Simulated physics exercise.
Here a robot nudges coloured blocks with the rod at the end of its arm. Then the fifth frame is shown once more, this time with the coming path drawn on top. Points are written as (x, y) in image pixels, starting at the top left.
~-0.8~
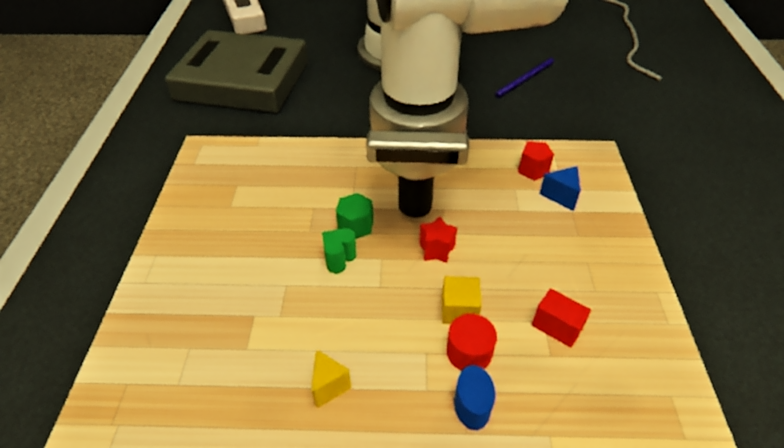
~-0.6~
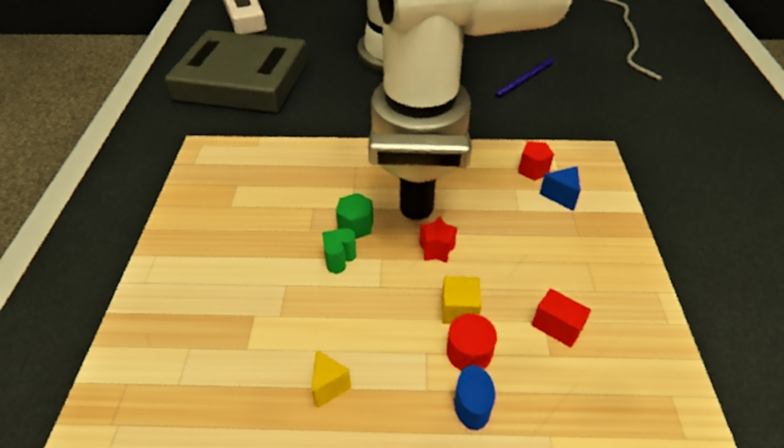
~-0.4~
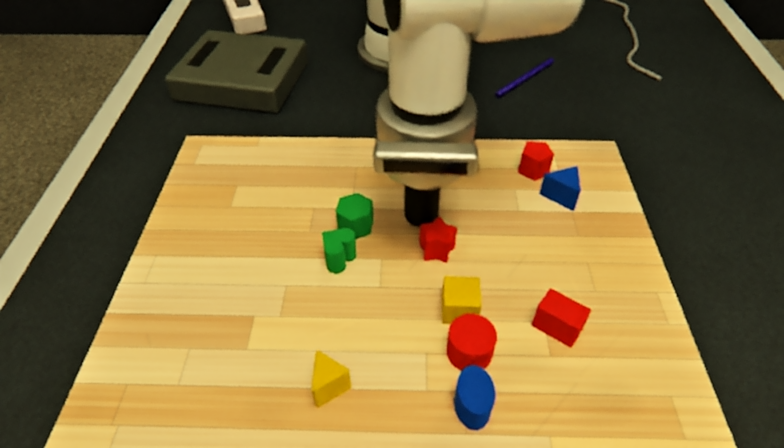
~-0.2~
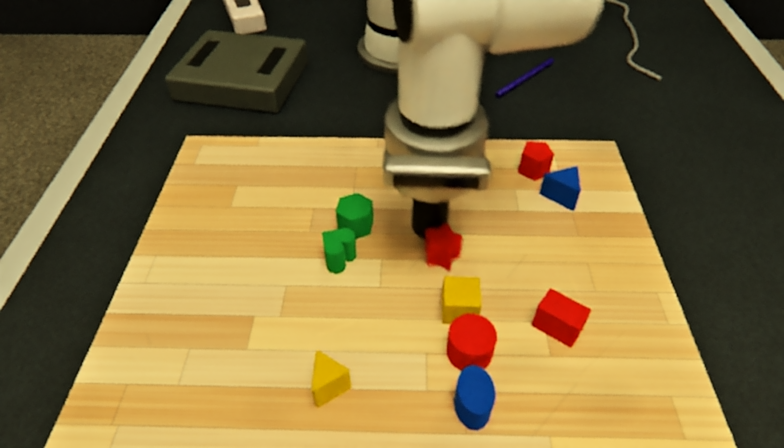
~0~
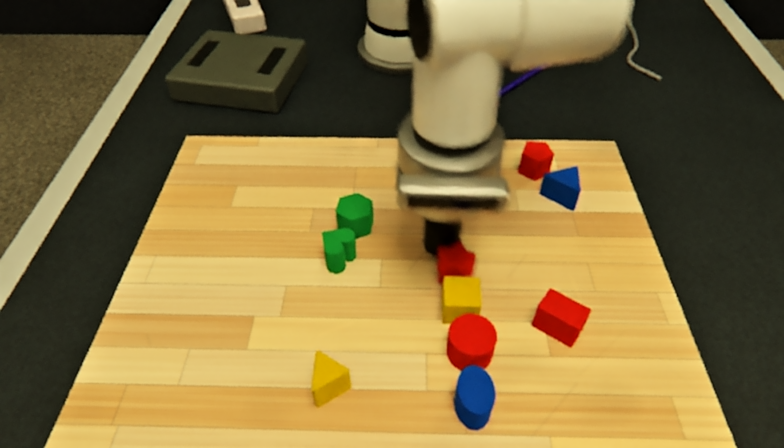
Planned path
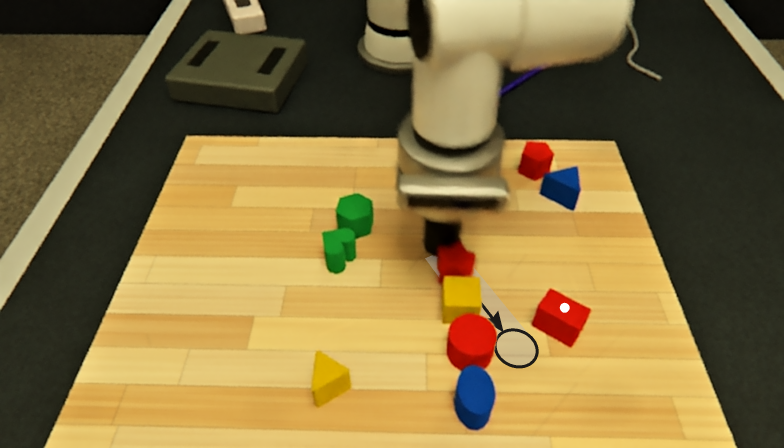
Robot arm lowering its dark rod toward a red star-shaped block, then nudging it down the wooden board toward a yellow square.
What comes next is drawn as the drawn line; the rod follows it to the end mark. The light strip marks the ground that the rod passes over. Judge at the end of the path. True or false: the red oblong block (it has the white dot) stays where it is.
True
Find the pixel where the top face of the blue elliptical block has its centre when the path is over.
Answer: (458, 442).
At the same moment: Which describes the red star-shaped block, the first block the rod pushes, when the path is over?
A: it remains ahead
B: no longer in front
The one that fits is A, it remains ahead.
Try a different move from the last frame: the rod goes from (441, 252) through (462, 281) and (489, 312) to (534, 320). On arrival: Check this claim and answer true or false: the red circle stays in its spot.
The statement is false.
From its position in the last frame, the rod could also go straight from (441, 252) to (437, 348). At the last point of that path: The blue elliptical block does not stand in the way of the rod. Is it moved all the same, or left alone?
It ends up somewhere else.
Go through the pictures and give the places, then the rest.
Rod's lower end (415, 207); red star-shaped block (438, 230); yellow square (463, 291); red circle (473, 333); blue elliptical block (476, 389); red oblong block (565, 308), in the first picture.
Rod (417, 209); blocks still, in the second picture.
Rod (421, 216); blocks still, in the third picture.
Rod (429, 228); red star-shaped block (443, 237), in the fourth picture.
Rod (441, 245); red star-shaped block (456, 256); yellow square (463, 291); red circle (473, 333); blue elliptical block (476, 389); red oblong block (565, 308), in the fifth picture.
Drawn move, from (441, 252) directly to (516, 348); the dot is on the red oblong block.
What follows on the original path. One third of the way, rod (465, 275); red star-shaped block (483, 288); yellow square (482, 318); red circle (476, 356); blue elliptical block (474, 402), turned 15° anticlockwise.
Two thirds of the way, rod (490, 307); red star-shaped block (511, 323); yellow square (511, 358), turned 15° clockwise; red circle (478, 391); blue elliptical block (465, 433), turned 55° anticlockwise.
At the end, rod (518, 342); red star-shaped block (540, 362); yellow square (536, 400), turned 15° clockwise; red circle (480, 403); blue elliptical block (458, 442), turned 70° anticlockwise; red oblong block still.
